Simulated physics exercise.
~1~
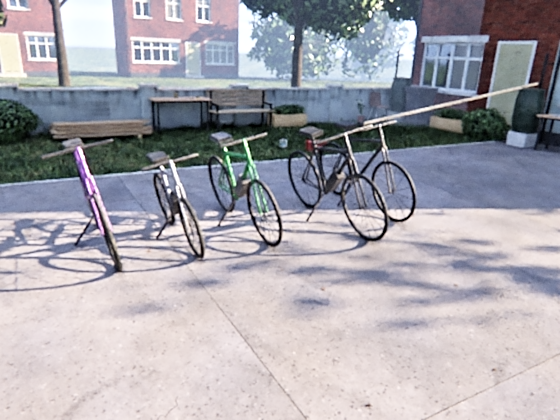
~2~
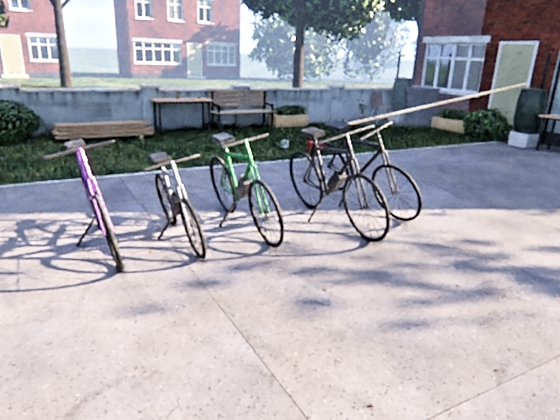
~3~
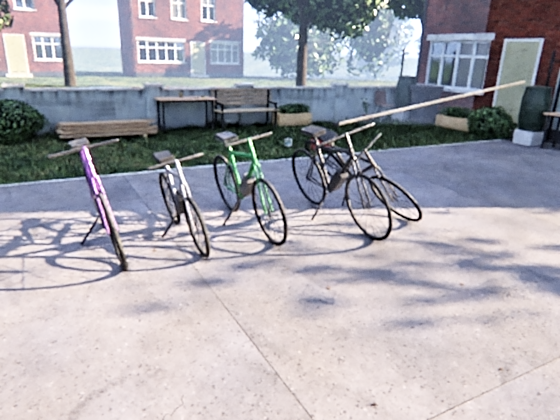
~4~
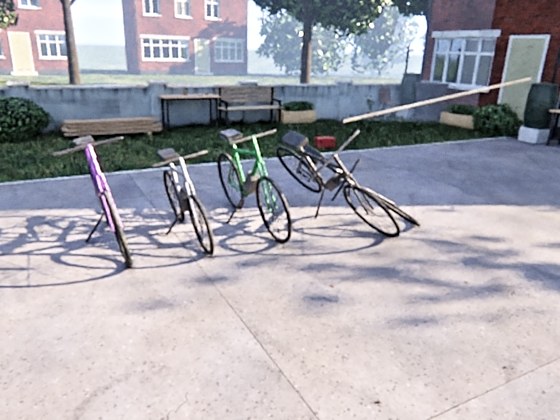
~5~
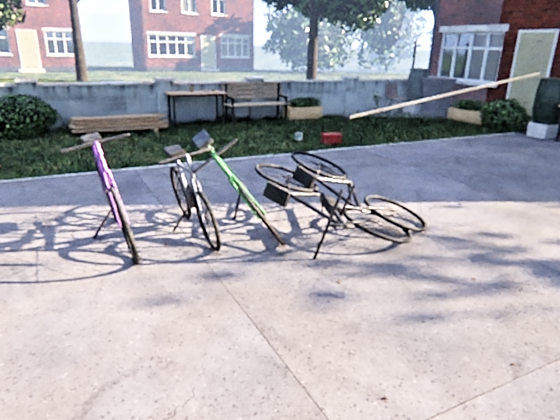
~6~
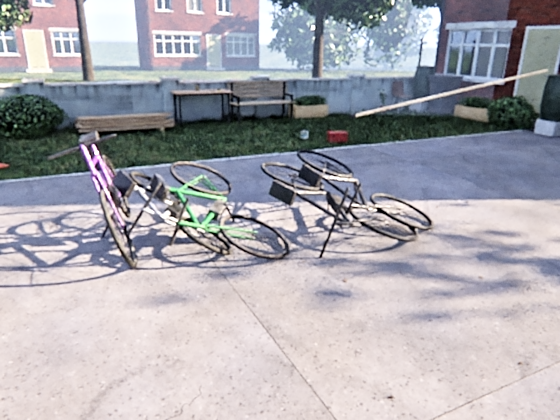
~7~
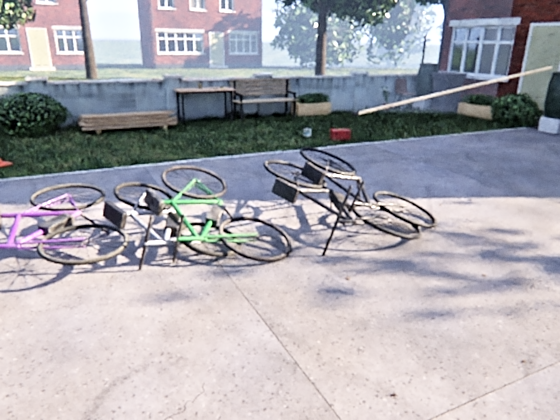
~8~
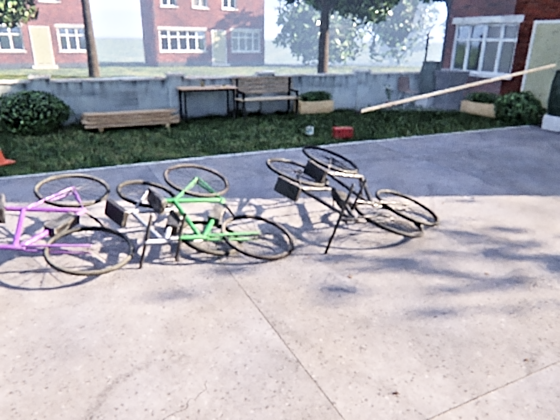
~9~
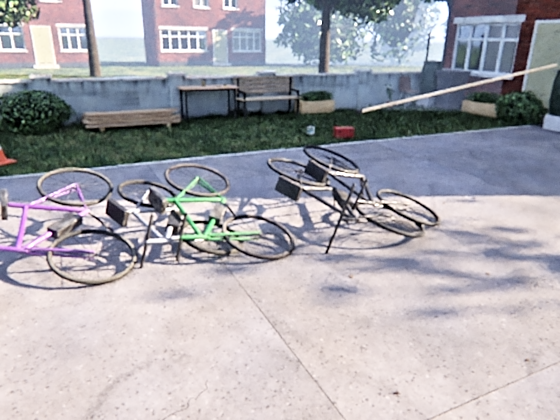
A long pole slid against the far right bicycle in a row of five parked on a paved yard, and the bikes toppled leftward one after another, past the green one to the purple one, until all five lay still on the ground.
